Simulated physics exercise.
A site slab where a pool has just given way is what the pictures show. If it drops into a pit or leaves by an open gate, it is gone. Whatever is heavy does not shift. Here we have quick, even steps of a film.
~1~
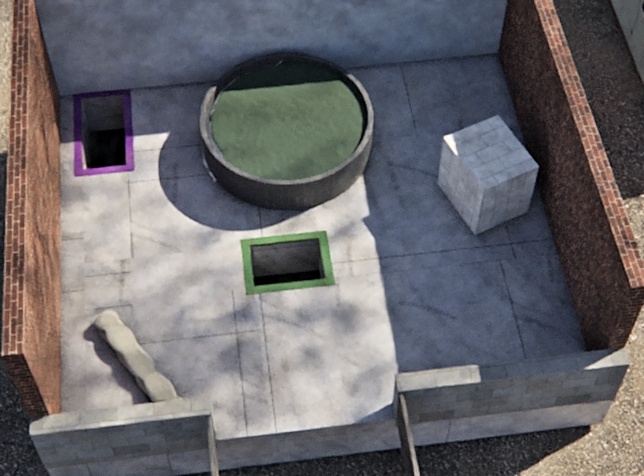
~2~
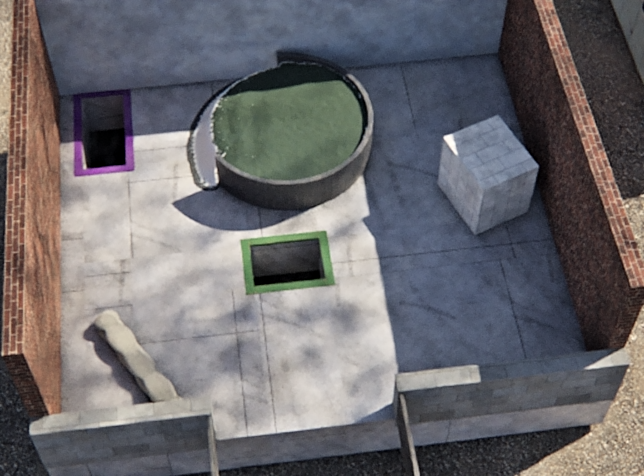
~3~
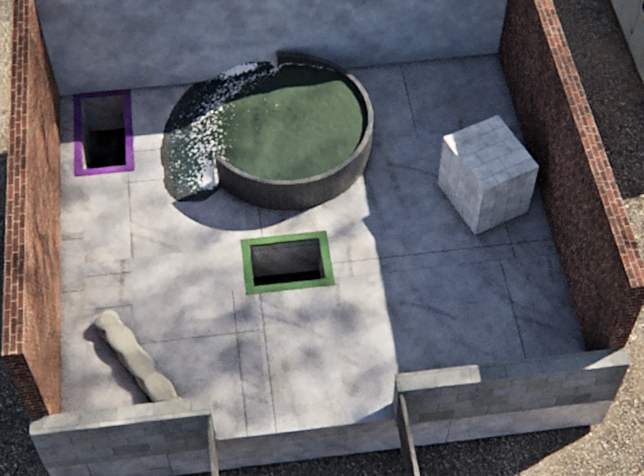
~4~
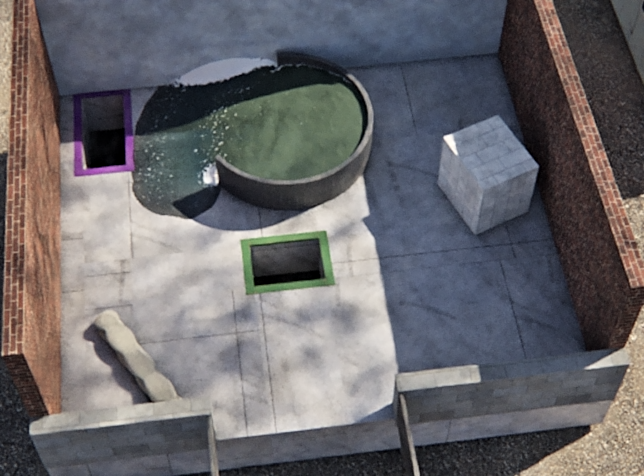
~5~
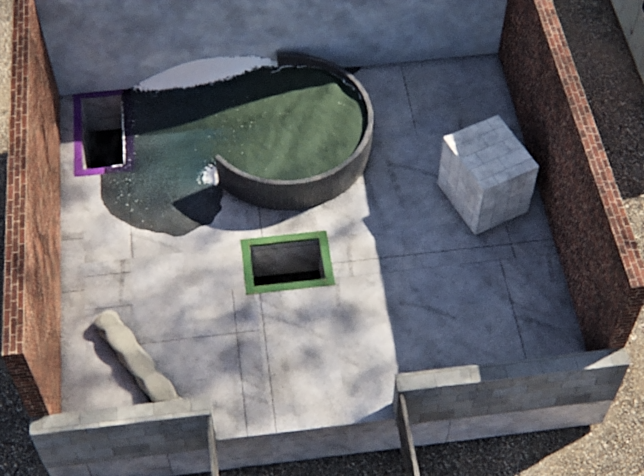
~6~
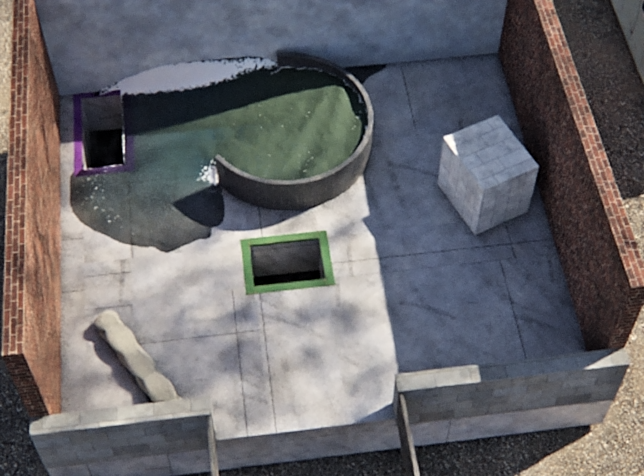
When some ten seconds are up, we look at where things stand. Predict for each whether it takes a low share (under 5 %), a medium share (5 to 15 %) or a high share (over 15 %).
Prediction: The gate takes a low share; the green pit takes a low share; the purple pit takes a high share.
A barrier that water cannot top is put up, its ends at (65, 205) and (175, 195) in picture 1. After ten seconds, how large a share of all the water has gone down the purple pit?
Purple: About 80 %.
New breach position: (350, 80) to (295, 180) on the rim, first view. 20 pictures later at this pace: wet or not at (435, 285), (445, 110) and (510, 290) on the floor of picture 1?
So the first one is drenched, the next drenched, and the last drenched.
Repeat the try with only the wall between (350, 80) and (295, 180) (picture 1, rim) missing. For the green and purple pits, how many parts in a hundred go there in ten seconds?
Per cent: Green 8, purple 2.
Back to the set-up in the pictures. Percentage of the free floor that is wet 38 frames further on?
Close to 40 percent, by my reckoning.
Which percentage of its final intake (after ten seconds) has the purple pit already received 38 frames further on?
Approximately 90 in a hundred, I reckon.
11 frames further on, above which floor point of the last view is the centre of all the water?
About (234, 144) in the last view.
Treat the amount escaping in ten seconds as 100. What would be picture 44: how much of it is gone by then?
It comes to around 85 per cent.
A moment on, water covers 20 % of the floor; the gate 0 %, the green pit 0 %, the purple pit 12 %.
Next, water covers 25 % of the floor; the gate 0 %, the green pit 0 %, the purple pit 28 %.
Then, water covers 35 % of the floor; the gate 0 %, the green pit 0 %, the purple pit 46 %.
Later, water covers 40 % of the floor; the gate 0 %, the green pit 0 %, the purple pit 59 %.
In the end, water covers 45 % of the floor; the gate 1 %, the green pit 1 %, the purple pit 67 %.
